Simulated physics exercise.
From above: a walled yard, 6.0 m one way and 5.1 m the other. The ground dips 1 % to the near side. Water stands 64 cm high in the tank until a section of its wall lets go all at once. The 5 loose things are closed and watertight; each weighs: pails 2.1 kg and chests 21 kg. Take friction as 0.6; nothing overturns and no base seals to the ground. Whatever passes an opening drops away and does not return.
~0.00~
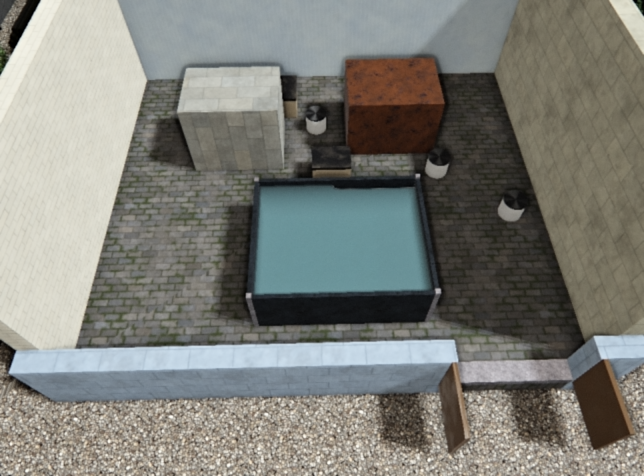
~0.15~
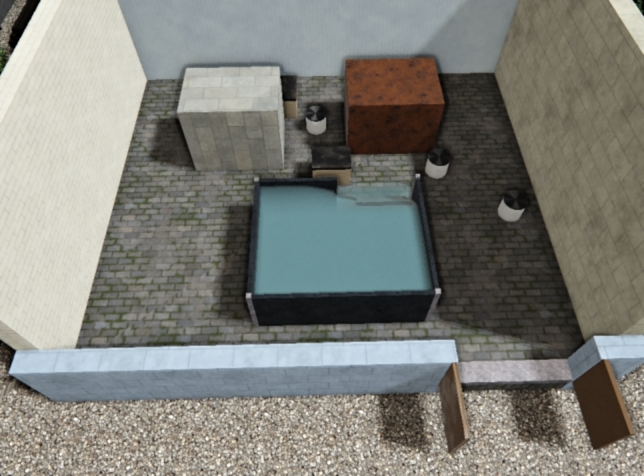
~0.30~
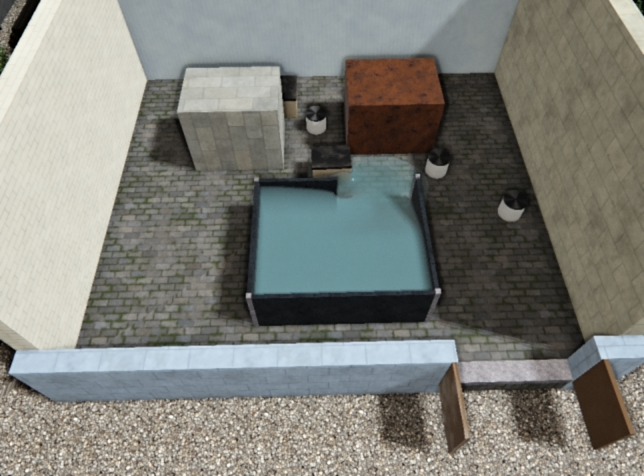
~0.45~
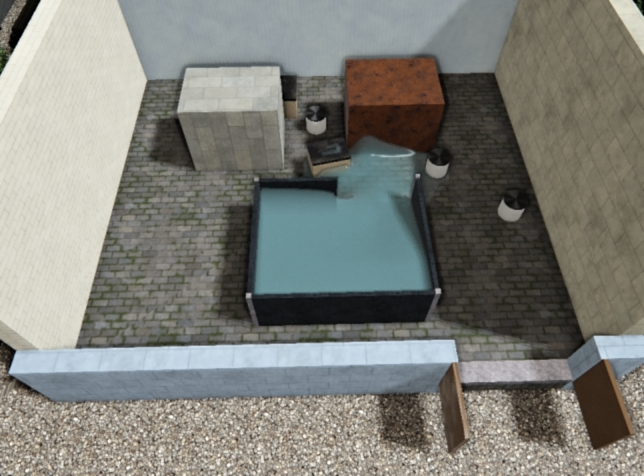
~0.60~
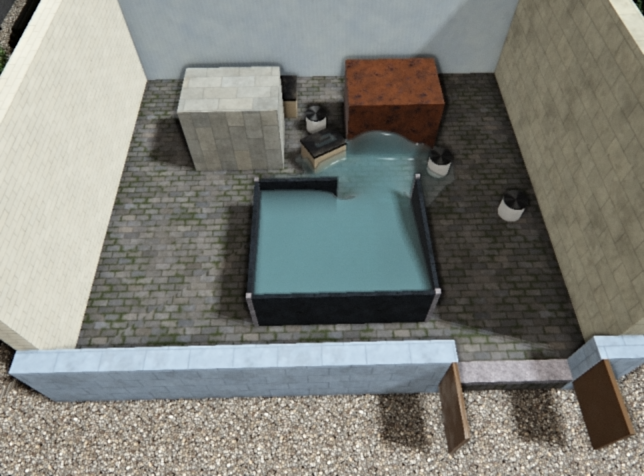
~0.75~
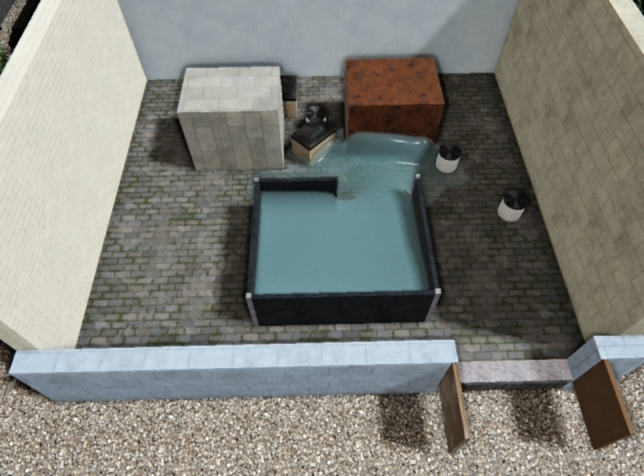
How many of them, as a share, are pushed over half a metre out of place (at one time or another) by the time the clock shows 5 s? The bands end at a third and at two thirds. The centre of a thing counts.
That comes to at least two thirds.
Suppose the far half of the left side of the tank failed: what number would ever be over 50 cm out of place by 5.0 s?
In that case 0 of them.
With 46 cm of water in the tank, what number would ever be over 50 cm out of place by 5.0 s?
In that case 4 of them.
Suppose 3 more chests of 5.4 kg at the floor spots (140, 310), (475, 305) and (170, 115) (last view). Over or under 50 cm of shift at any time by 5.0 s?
In turn: Under, past it, under.
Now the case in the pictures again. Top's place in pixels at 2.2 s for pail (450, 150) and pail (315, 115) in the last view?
Around (535, 188) and (294, 63).
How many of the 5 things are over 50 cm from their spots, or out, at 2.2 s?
By then 4.
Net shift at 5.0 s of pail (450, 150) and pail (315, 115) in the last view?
In that order: Washed out, 200 cm.
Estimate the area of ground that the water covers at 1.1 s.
Some 8.0 m2.
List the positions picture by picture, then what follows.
In the first frame, a chest at (331, 157), on the bottom; a pail at (440, 156) rests on the ground; 3.3 m2 under water; 0 of 5 have shifted.
In the second frame, a chest at (331, 157), on the bottom; a pail at (440, 156), on the bottom; water covers 3.9 m2; 0 of 5 have shifted.
In the third frame, a chest at (331, 156), on the bottom; a pail at (440, 156) rests on the ground; water covers 4.6 m2; 0 of 5 have shifted.
In the fourth frame, a chest at (328, 150), on the bottom, 13 cm from its start; a pail at (440, 156), on the bottom; 5.1 m2 under water; 1 of 5 have shifted.
In the fifth frame, a chest at (324, 140), on the bottom, 33 cm from its start; a pail at (441, 156) rests on the ground; water covers 5.6 m2; 1 of 5 have shifted.
In the sixth frame, a chest at (313, 132) rests on the ground, 55 cm from its start; a pail at (450, 151), on the bottom, 18 cm from its start; water covers 6.3 m2; 2 of 5 have shifted.
After 1.1 s 2 of 5 are over 50 cm from their spots; 1 afloat.
After 2.2 s 4 of 5 are over 50 cm from their spots; 2 afloat.
After 3.5 s 5 of 5 are over 50 cm from their spots; 1 afloat.
After 5.0 s 5 of 5 are over 50 cm from their spots, and 5 have been at some point; 2 afloat.
